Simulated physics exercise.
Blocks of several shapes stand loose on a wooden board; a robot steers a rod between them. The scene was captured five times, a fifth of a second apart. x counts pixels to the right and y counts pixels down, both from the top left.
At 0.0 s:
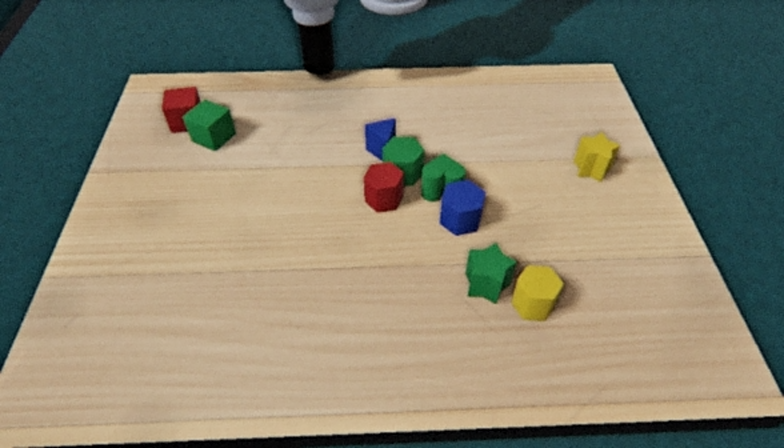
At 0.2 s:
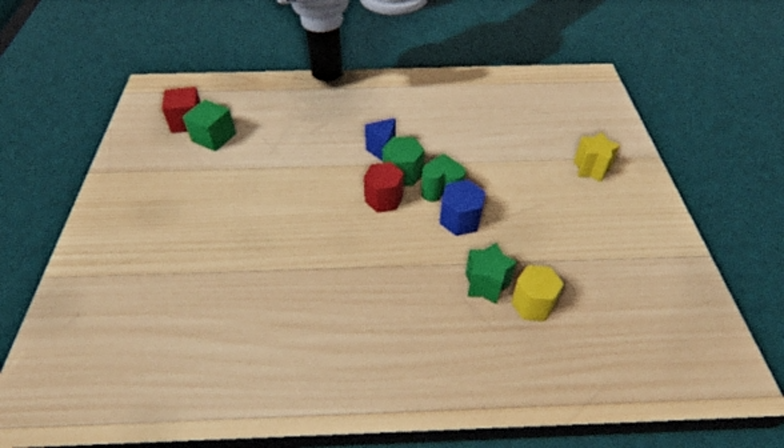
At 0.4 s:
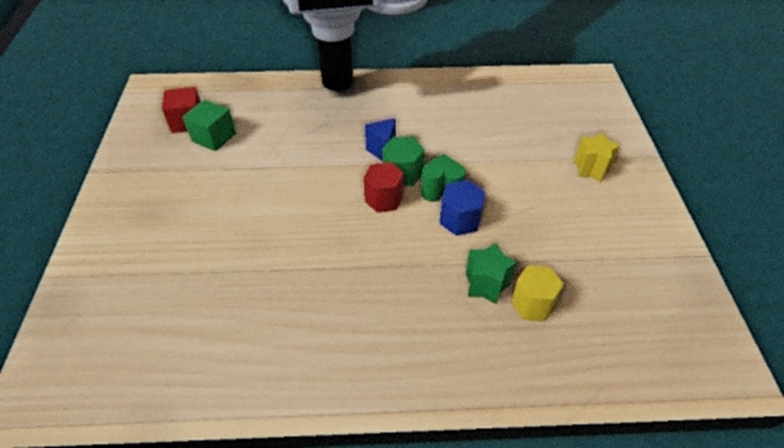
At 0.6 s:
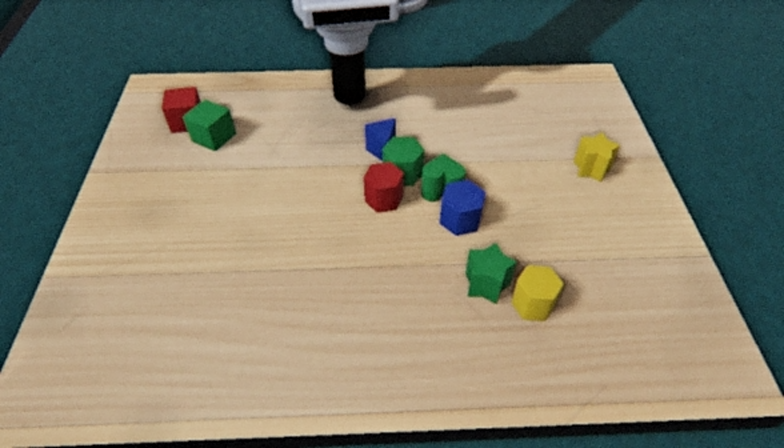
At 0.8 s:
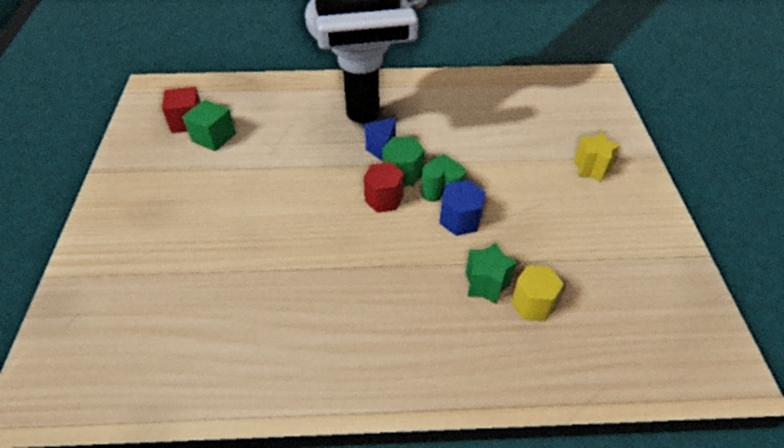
A robot arm lowering a black rod slowly down and right over a wooden board toward a blue triangle among still coloured blocks.
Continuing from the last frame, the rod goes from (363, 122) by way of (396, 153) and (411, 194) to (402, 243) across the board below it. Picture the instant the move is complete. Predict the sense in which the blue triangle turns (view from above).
Short answer: Clockwise.
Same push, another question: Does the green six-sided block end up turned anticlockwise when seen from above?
Yes
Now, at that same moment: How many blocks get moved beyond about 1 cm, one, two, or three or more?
It looks like three or more blocks will be pushed more than about 1 cm.
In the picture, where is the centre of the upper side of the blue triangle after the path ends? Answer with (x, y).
So, by the moment the path ends, you'll find the top centre of the blue triangle at (377, 164).
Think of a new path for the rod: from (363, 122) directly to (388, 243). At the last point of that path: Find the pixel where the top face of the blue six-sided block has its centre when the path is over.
Put as a pixel place, it's (479, 208).
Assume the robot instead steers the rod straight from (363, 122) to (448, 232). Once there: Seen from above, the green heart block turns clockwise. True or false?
False
On the path given first. One third of the way, rod (396, 144); blue triangle (383, 147), turned 30° clockwise; green six-sided block (411, 159).
Two thirds of the way, rod (411, 185); blue triangle (378, 164), turned 95° clockwise; red six-sided block (376, 186), turned 20° clockwise; green six-sided block (423, 198), turned 30° anticlockwise; green heart block (457, 175), turned 50° anticlockwise.
At the end, rod (403, 234); blue triangle (377, 164), turned 100° clockwise; red six-sided block (370, 191), turned 45° clockwise; green six-sided block (433, 244), turned 55° anticlockwise; green heart block (457, 175), turned 50° anticlockwise.
